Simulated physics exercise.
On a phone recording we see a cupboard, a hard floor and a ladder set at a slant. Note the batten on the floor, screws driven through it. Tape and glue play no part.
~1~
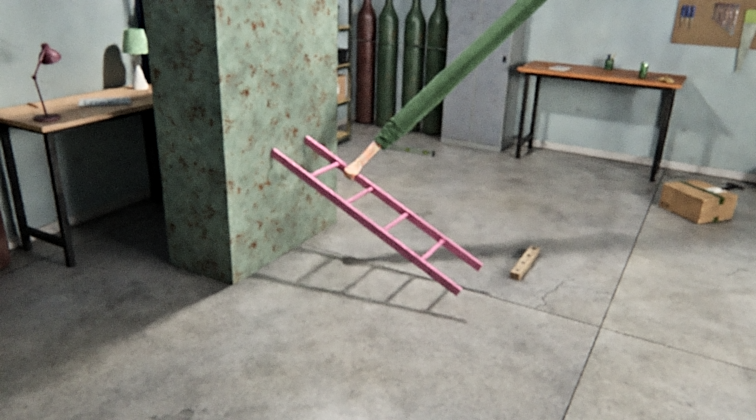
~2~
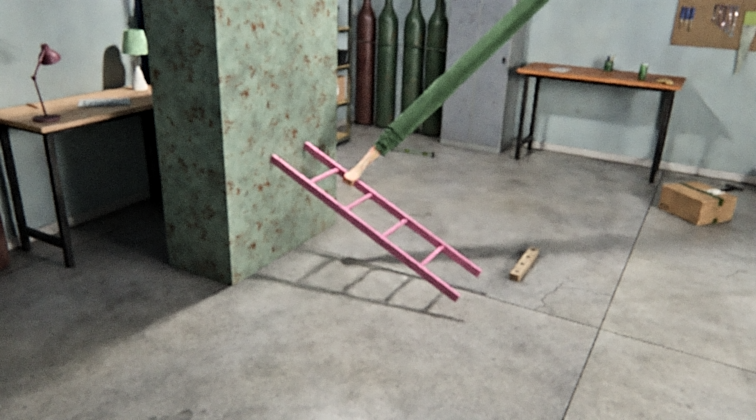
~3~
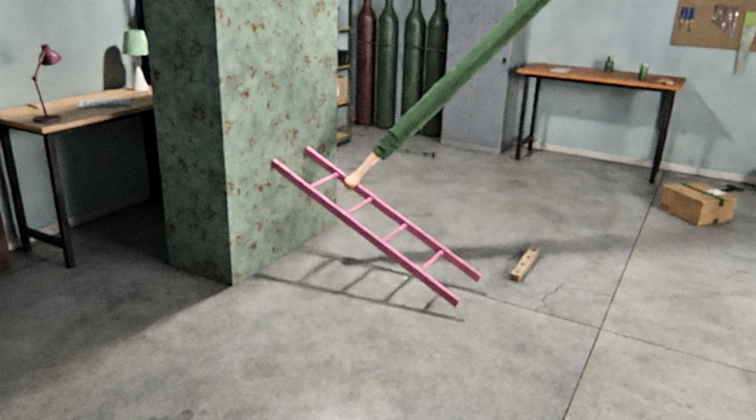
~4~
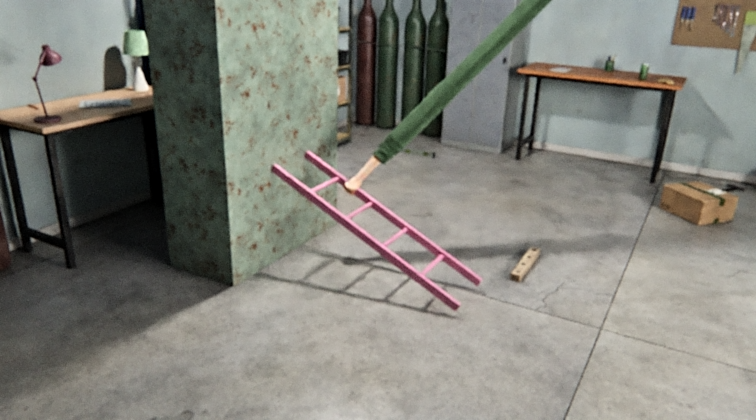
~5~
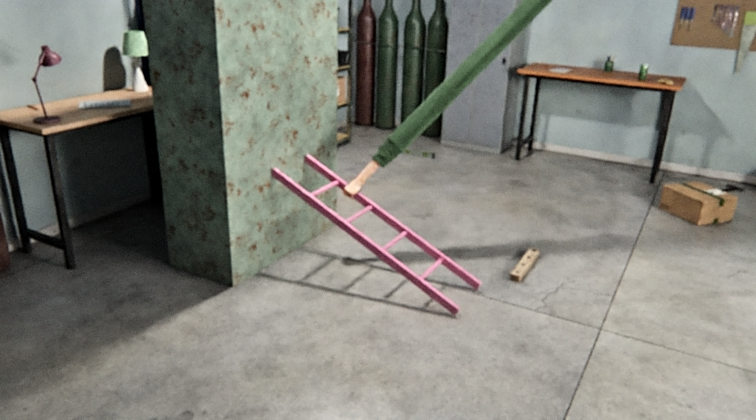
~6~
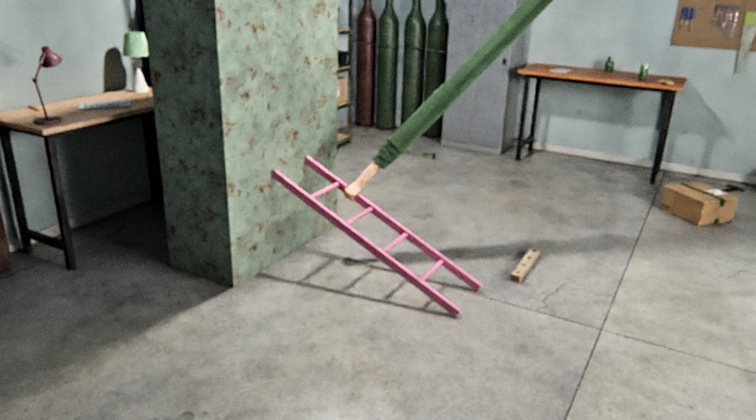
A pink ladder, gripped near its upper end by a hand in a long green sleeve, is lowered slightly at a slant beside a mottled green cupboard, seen from above in a workshop. Desks with lamps, dark gas cylinders, an orange-brown bench, a cardboard box and a small wooden batten surround the grey floor. The ladder sinks slowly, then stays still, hand still on it, the camera unmoving.
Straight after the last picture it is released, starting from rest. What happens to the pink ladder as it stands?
The pink ladder slips and comes down.
Then, 0.26 s later than the last frame, pink ladder tilted by 8° near (380, 245).
Then, 0.38 s later than the last frame, pink ladder tilted by 21° near (384, 269).
When it is over, the pink ladder slips down, near (385, 276).
